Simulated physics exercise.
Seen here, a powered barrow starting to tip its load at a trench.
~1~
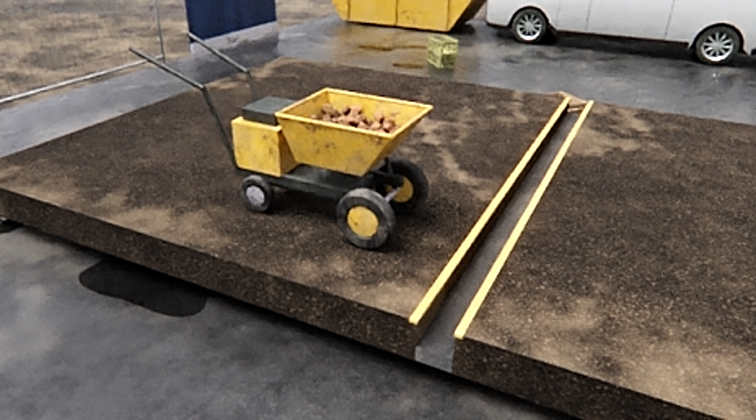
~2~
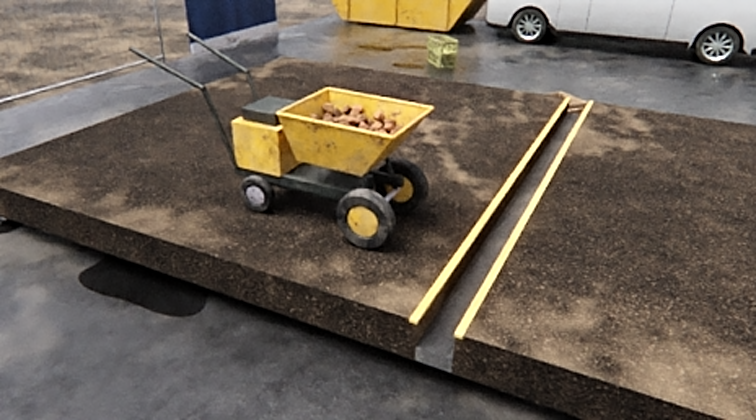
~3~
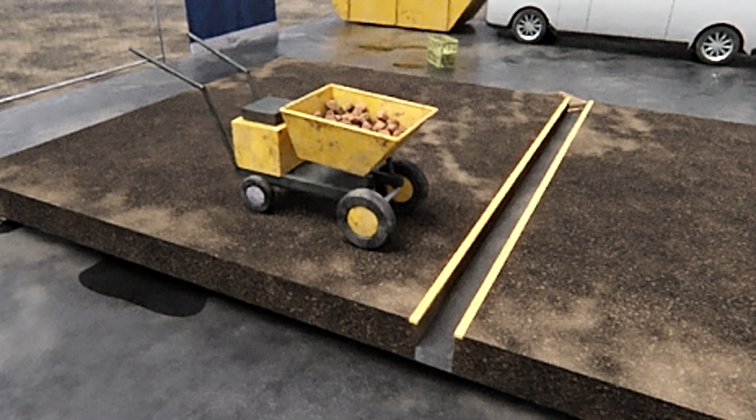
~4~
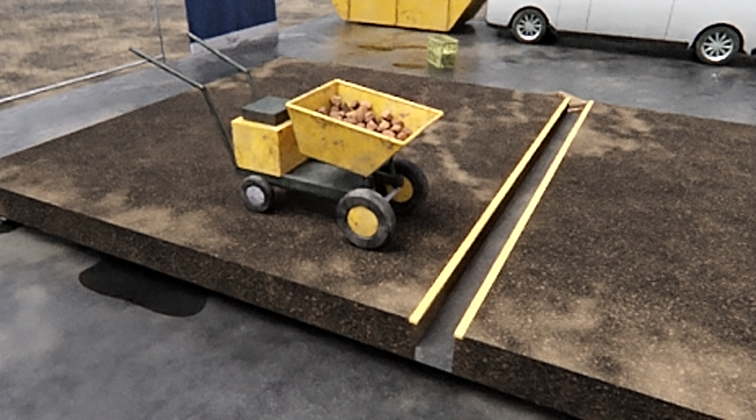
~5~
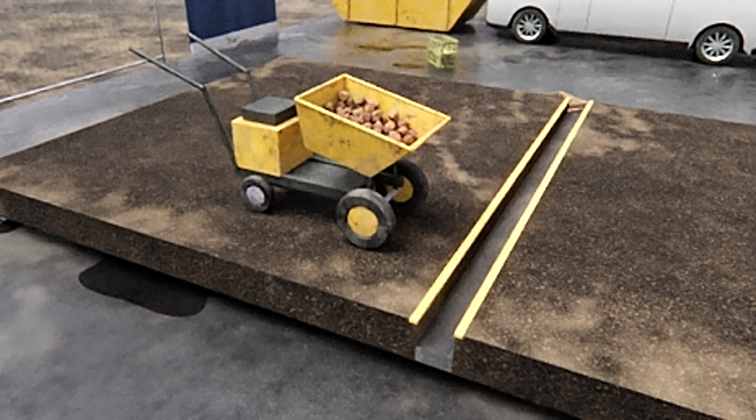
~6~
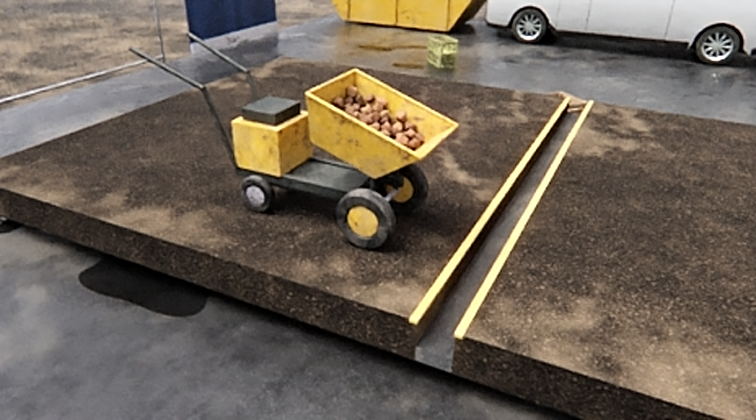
A yellow skip full of brown clods on a small wheeled barrow sits level at first, then tilts gradually forward to the right, its rear rising, while the wheels stay still beside a narrow yellow-edged trench in dark ground.
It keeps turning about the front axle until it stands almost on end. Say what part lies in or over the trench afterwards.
It catches more than half.
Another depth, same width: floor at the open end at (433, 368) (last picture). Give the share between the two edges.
Near 70 %.
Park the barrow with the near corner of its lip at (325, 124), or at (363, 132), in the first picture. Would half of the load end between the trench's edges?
The first try: Not half. The second: More than half.
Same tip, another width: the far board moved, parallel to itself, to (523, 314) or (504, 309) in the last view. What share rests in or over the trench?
Roughly 100 per cent, and 100 per cent.
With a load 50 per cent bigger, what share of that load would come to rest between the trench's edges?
It comes to 60 per cent or so.
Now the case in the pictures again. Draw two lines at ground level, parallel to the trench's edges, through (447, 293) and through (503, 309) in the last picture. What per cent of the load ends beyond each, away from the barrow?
Roughly 80 per cent, and 20 per cent.
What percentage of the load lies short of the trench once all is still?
Close to 0 per cent.
Soon, skip tipped steeply; all in the skip.
A while on, skip tipped right over; most in the skip; a small part in or heaped over the trench; a small part beyond it; a stray few falling.
Towards the end, skip tipped right over; a small part in the skip; about two thirds in or heaped over the trench; about a third beyond it.
Finally, skip tipped right over; a stray few in the skip; a stray few short of the trench; about two thirds in or heaped over the trench; about a third beyond it.
